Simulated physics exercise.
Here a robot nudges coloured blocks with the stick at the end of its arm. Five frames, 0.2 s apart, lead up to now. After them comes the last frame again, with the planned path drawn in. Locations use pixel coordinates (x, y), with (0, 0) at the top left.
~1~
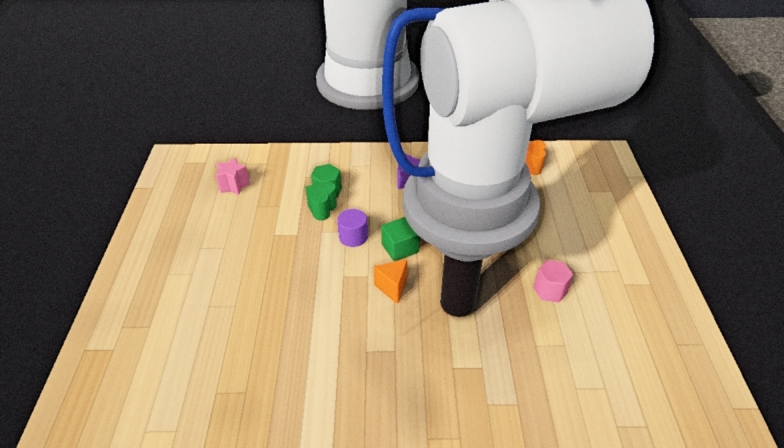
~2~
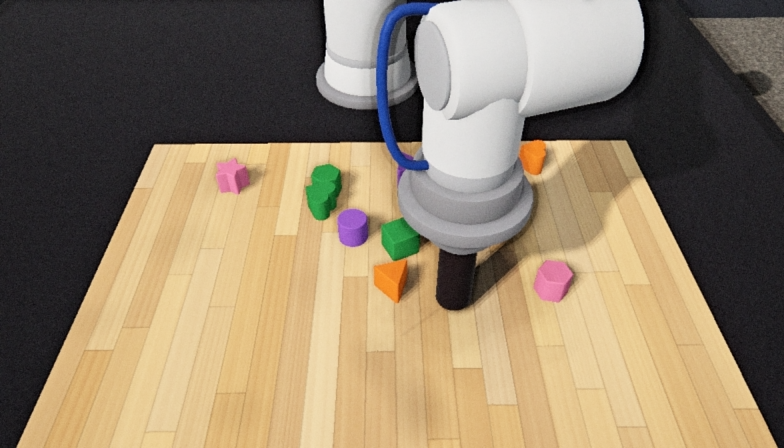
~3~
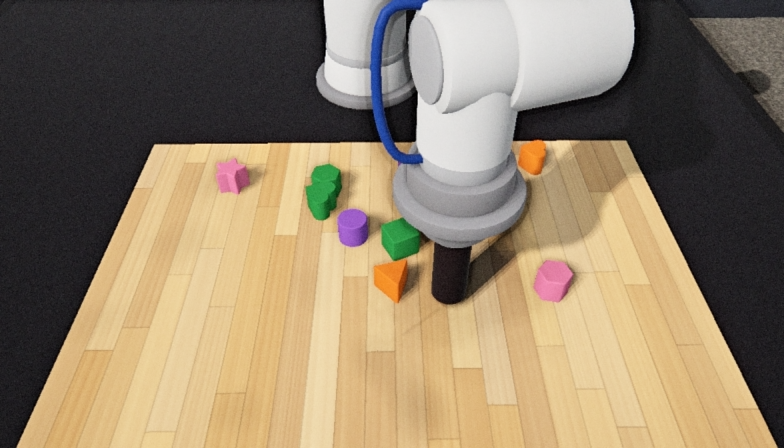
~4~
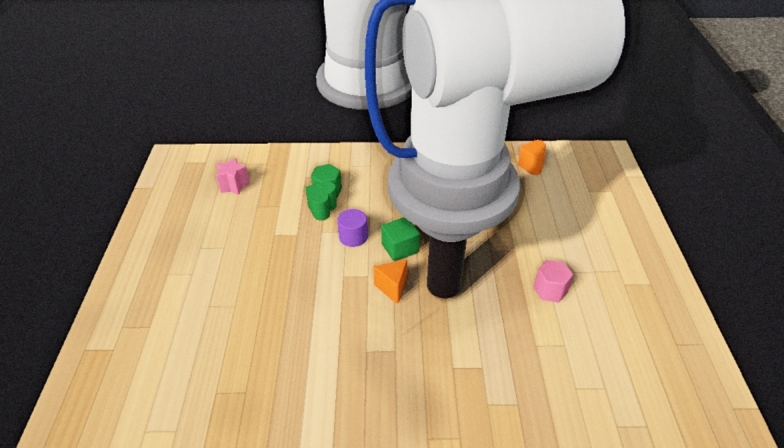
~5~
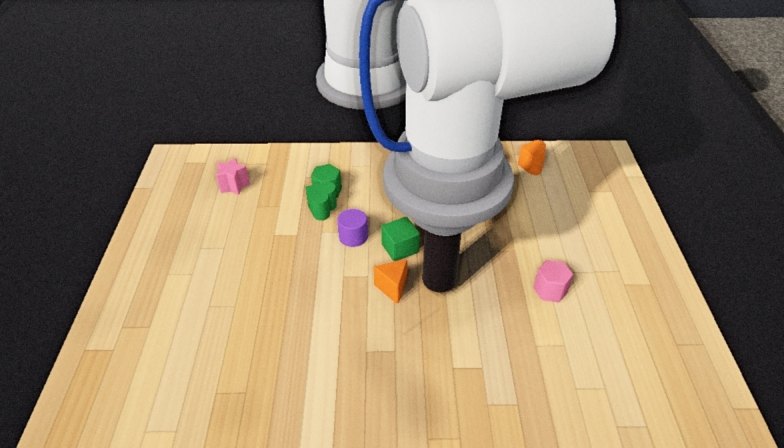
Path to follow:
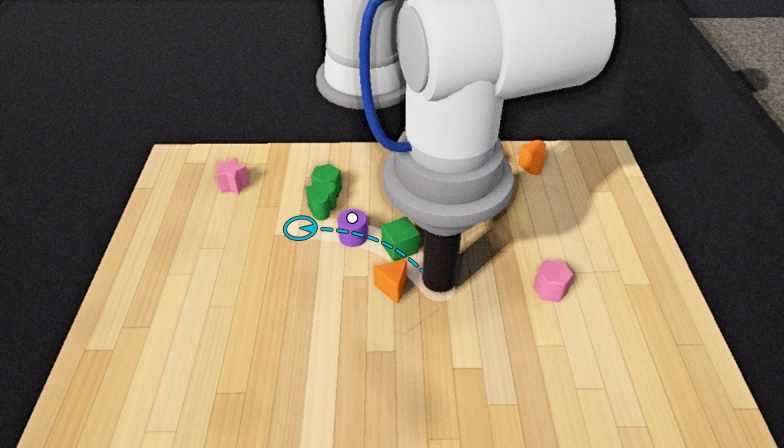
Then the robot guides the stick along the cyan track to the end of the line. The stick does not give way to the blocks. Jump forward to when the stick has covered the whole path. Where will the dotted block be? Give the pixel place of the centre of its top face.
That would be at about pixel (267, 211).
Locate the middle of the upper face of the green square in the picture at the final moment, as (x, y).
Roughly at (367, 196).
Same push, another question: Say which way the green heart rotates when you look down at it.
Watching from overhead, you'd notice the green heart rotating clockwise.
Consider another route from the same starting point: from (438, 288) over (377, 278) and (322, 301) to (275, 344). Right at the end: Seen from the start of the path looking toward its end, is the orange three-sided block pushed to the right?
Answer: No.
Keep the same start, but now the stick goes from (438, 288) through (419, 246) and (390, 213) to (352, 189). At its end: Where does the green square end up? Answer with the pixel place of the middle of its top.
Put as a pixel place, it's (371, 212).
Drawn move, from (438, 288) by way of (401, 253) and (354, 233) to (300, 228); the dot is on the purple cylinder.
On the path given first. One third of the way, stick at (401, 245); green square at (385, 216).
Two thirds of the way, stick at (352, 225); purple cylinder at (321, 212); green square at (367, 196), turned 45° clockwise.
At the end, stick at (299, 220); green heart at (314, 189), turned 35° clockwise; purple cylinder at (267, 211); orange three-sided block still; green square at (367, 196), turned 45° clockwise.
